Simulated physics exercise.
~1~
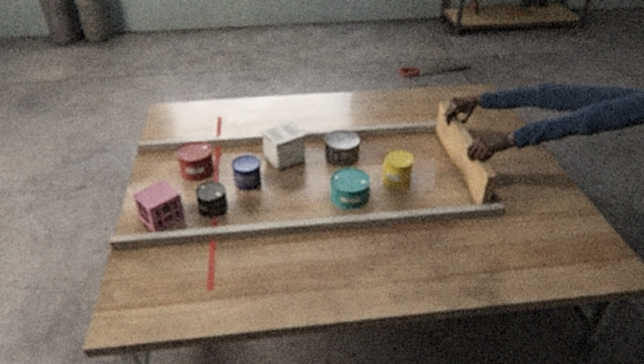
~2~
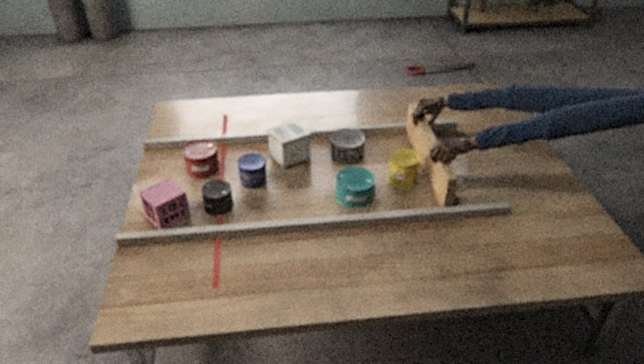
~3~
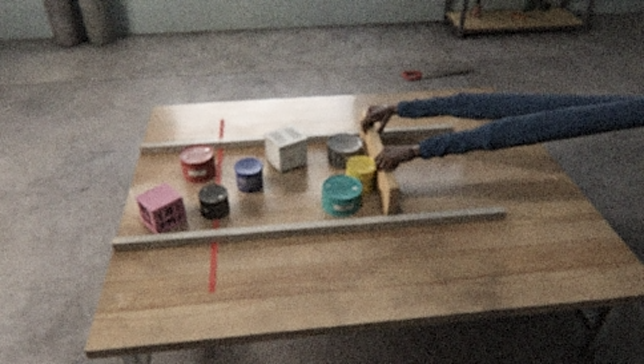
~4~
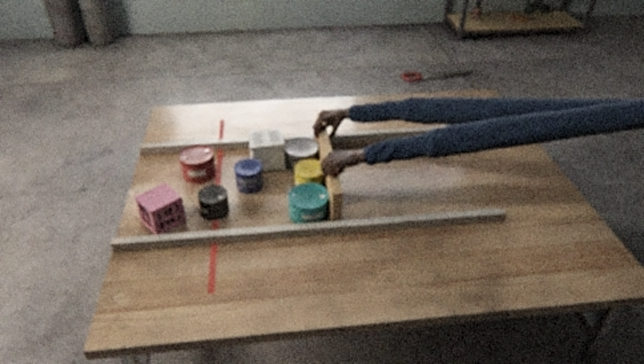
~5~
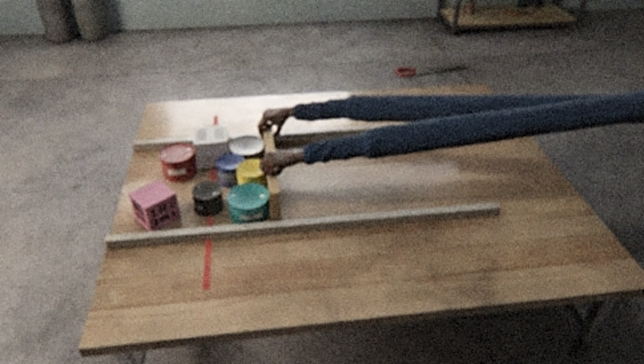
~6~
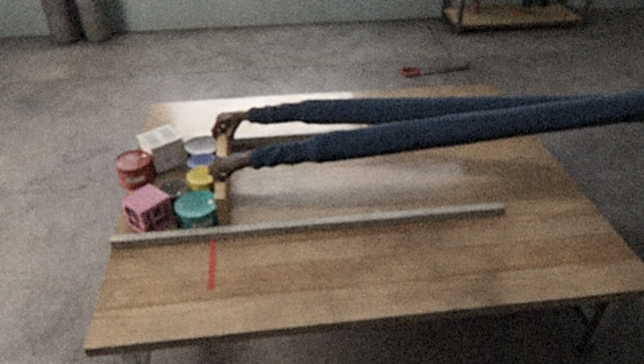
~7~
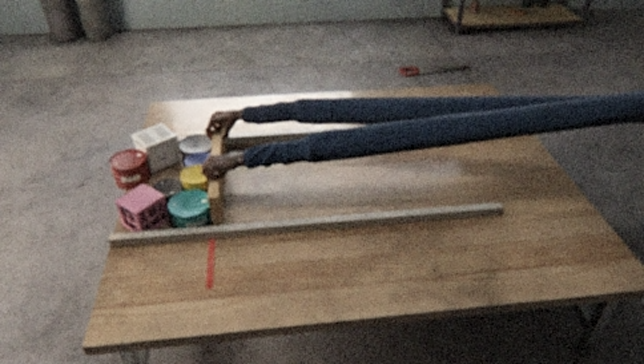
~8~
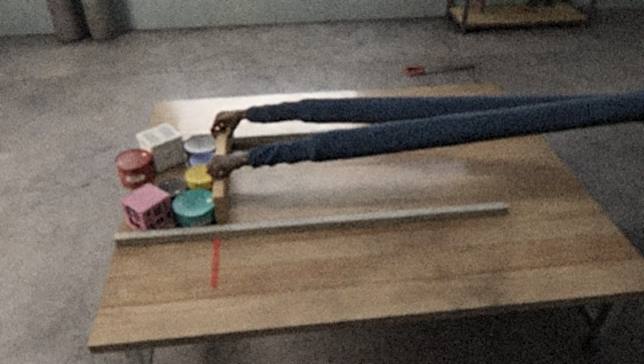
A wooden plank, held upright by two hands, slid left across the table and swept a group of colorful canisters and boxes ahead of it, stopping near the red tape mark with them all bunched at the left end and none fallen off.
